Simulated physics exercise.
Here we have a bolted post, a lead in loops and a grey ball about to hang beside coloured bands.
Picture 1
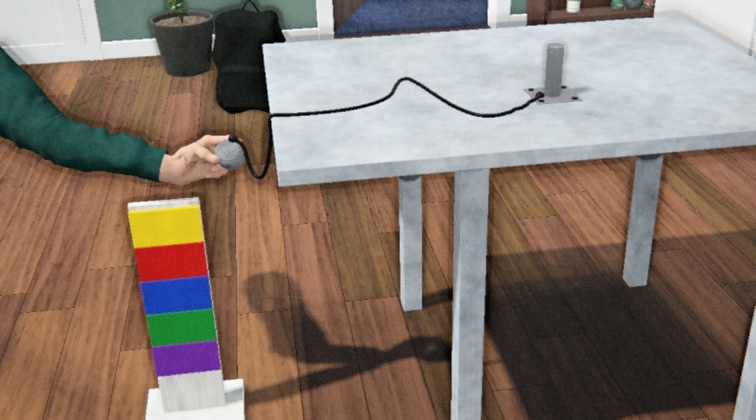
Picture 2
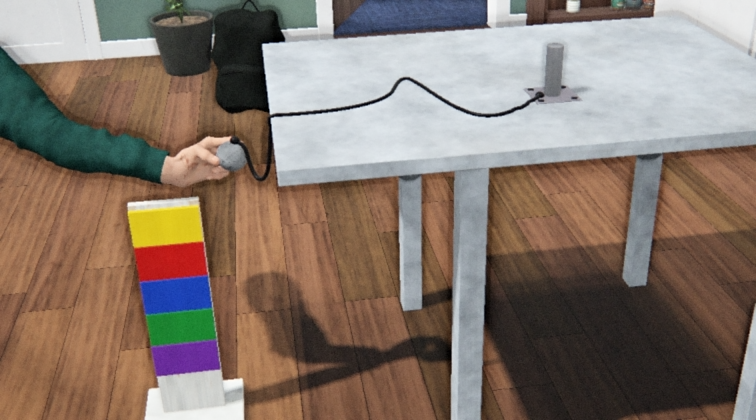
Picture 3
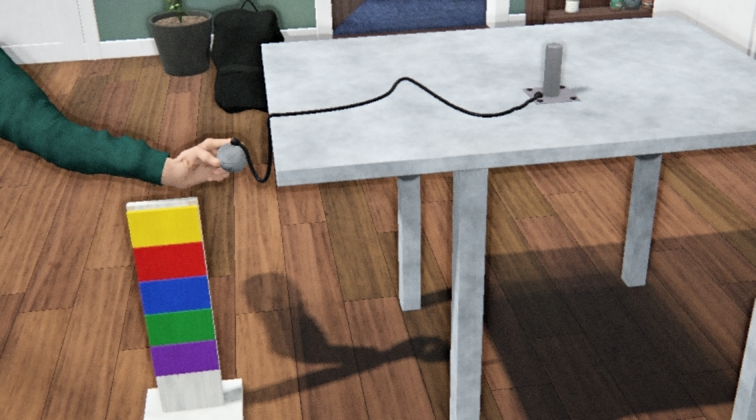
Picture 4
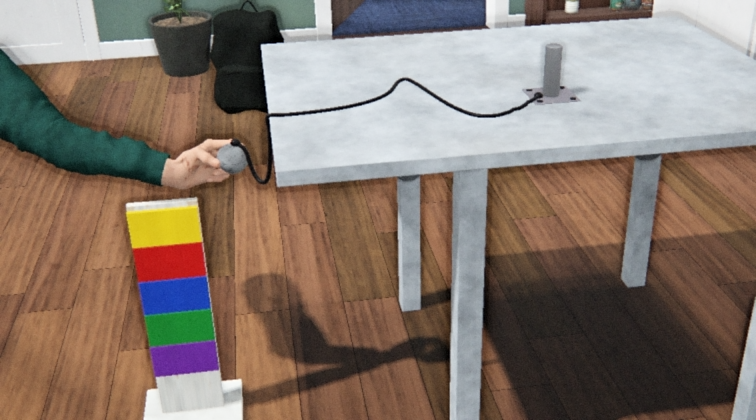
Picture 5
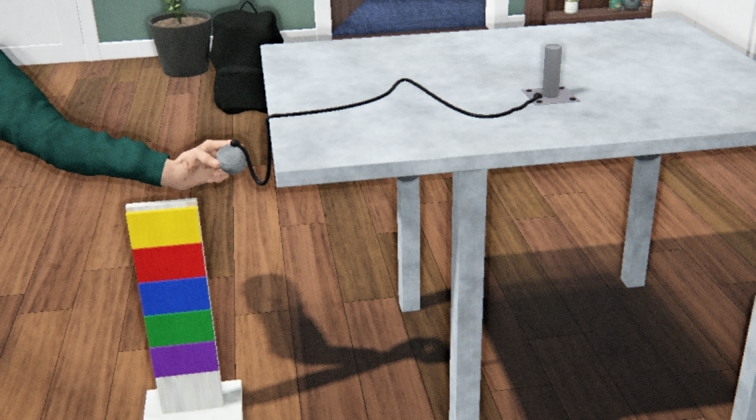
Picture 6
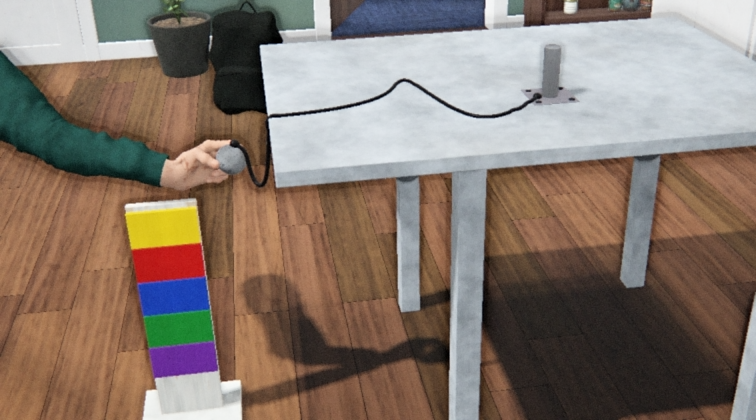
Black cord shifting very slightly across a grey table while a hand holds a grey ball nearly still above colour-banded board.
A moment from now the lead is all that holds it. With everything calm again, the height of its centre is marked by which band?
By the purple band.
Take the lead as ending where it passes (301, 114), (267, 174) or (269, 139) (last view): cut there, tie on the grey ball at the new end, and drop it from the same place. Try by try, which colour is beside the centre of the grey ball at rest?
So you'd see yellow first, blue second, and for the last: Red.
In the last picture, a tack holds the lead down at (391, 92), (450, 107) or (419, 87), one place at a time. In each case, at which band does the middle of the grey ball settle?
First try red, second green, third blue.
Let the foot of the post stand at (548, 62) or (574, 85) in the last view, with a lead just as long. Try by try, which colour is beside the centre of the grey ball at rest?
One after the other, green; green.
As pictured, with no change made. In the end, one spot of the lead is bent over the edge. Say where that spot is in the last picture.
The spot located at (386, 93) in the last picture.
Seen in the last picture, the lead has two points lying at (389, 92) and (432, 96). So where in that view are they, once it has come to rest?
Final positions are (275, 110) and (372, 104), in that order.
A little later, ball near (291, 350); level with purple.
When it is over, ball near (291, 353); level with purple. At purple.
